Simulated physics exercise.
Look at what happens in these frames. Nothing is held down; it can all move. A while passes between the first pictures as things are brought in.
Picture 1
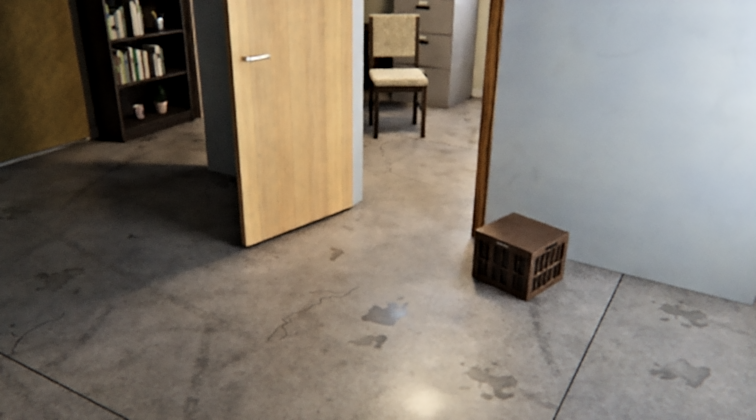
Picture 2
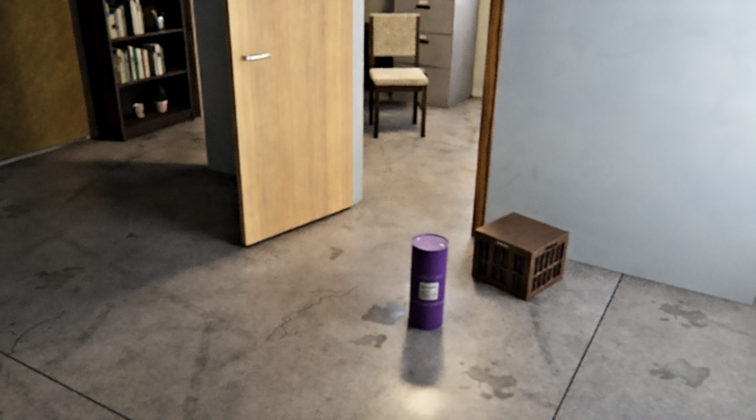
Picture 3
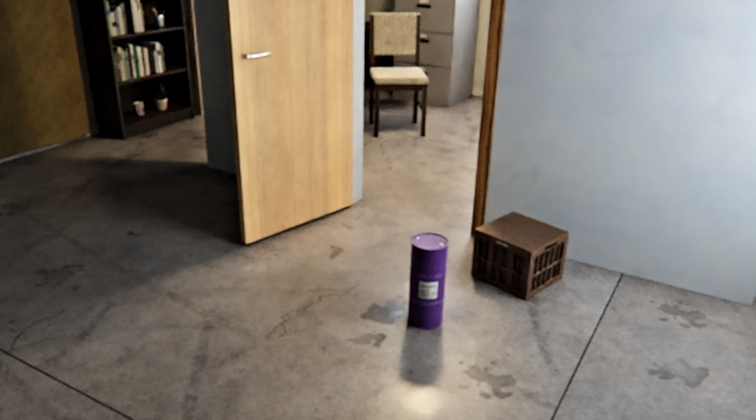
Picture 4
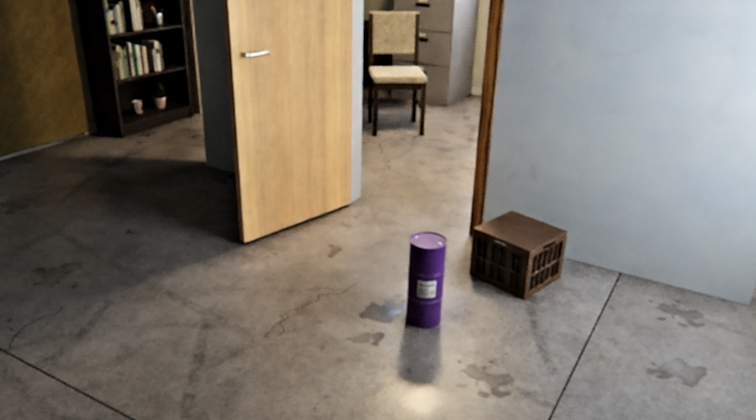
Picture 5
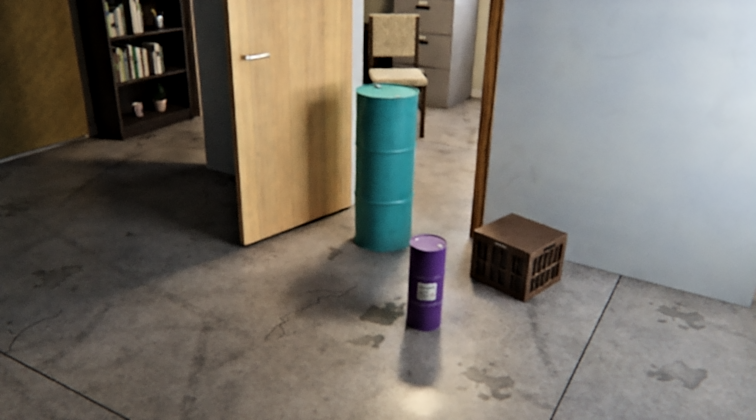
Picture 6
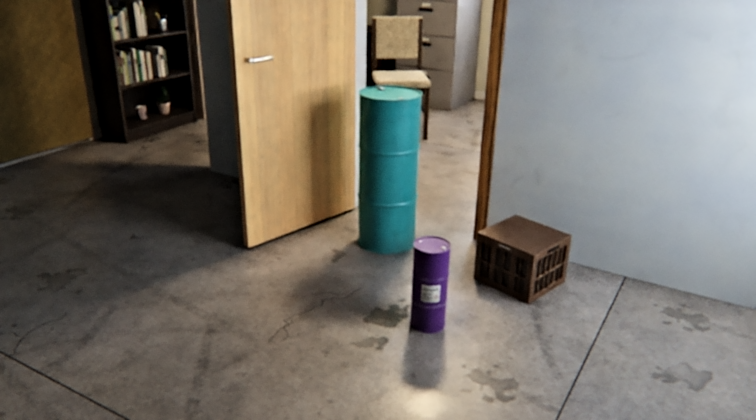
At first, a brown crate sits by the wall to the right of a wide-open door, with a chair and bookshelf beyond. Then a purple canister appears on the floor left of the crate, and later a taller turquoise drum appears behind it, while the door stays still.
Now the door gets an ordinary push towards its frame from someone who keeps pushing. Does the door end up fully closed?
I expect the push will fail.
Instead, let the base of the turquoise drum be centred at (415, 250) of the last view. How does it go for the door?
What you'd see next is that it is halted early.
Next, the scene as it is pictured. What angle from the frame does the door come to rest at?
Near 55° open.
Then, 0.40 s later than the last frame, door at 95°.
Then, 0.60 s later than the last frame, door at 83°.
Then, 0.80 s later than the last frame, door at 68°.
Then, 0.90 s later than the last frame, door at 59°.
When it is over, door at 56°; all 3 as before. End places, in pixels of the last picture, turquoise drum near (390, 170).
